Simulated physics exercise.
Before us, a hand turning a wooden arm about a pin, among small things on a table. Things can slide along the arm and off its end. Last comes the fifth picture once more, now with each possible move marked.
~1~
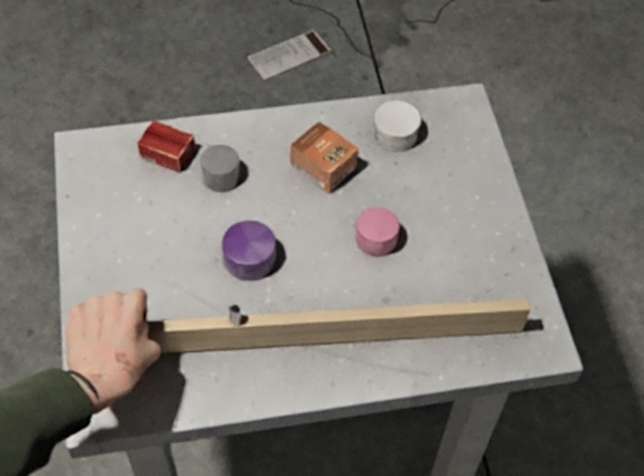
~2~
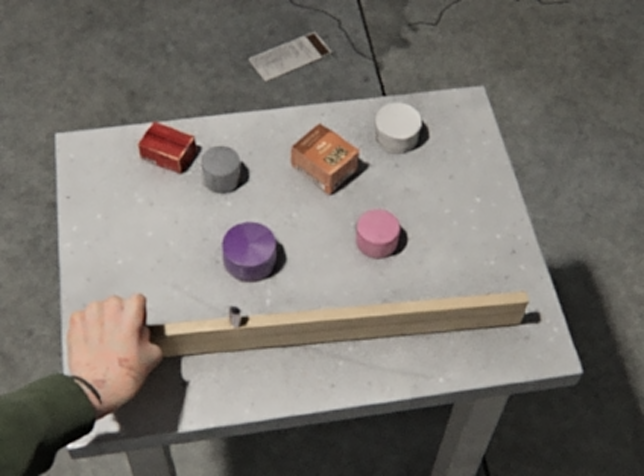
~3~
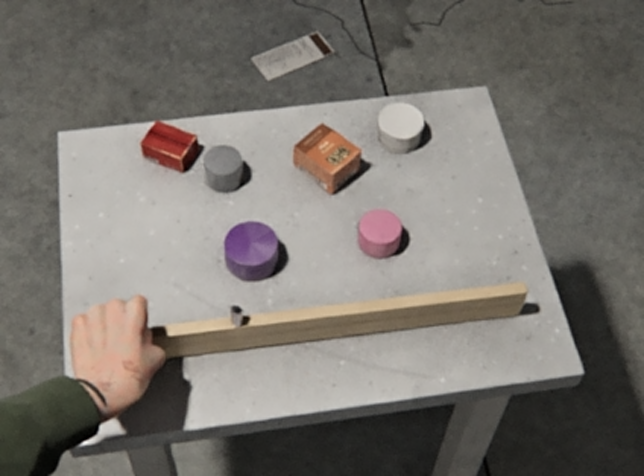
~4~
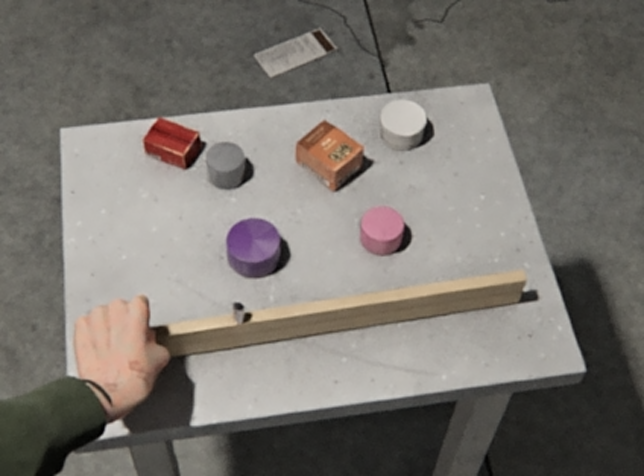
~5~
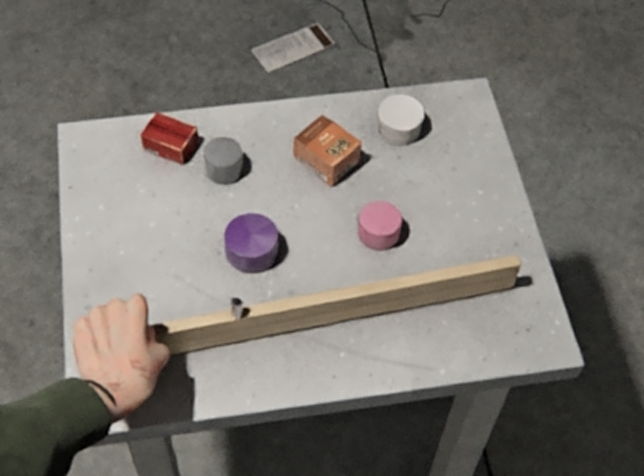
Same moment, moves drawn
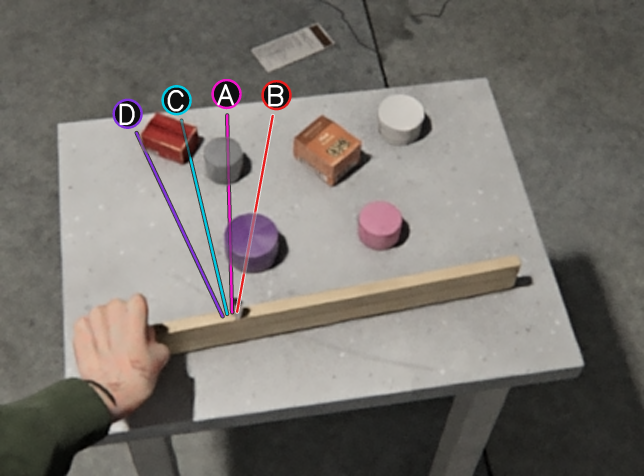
At the start, a hand holds the left end of a wooden arm lying across the near part of a pale table, with tins, a red box and an orange packet beyond it. The hand then turns the arm slightly, its right end swinging a little away toward the pink tin, while the objects stay in place.
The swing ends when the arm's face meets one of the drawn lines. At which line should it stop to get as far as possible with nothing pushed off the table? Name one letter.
D is the last safe line.
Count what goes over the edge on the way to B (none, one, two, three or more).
By then, none.
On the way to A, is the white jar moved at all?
By then, no.
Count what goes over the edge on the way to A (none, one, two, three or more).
In all, none.
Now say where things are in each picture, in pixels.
In the first frame, grey pot (221, 168); orange packet (324, 156); purple tin (249, 250).
In the second frame, arm (389, 308); pink tin (378, 234).
In the third frame, arm (389, 303); red box (170, 146).
In the fourth frame, arm (390, 295); orange packet (329, 155).
In the fifth frame, arm (387, 285); pink tin (380, 226); white jar (400, 120); red box (170, 138).
On the marked copy, A at (229, 208); B at (256, 207); C at (203, 212); D at (177, 220).
Taking D. A third of the way, arm (337, 217); pink tin (344, 192); red box (170, 138).
Two thirds of the way, arm (252, 188); red box (164, 135); orange packet (235, 128).
When it is over, arm (181, 197); red box (81, 155); grey pot (100, 193); nothing has fallen.
As for the rest, A is safe but short; B is safe but short; C is safe but short.
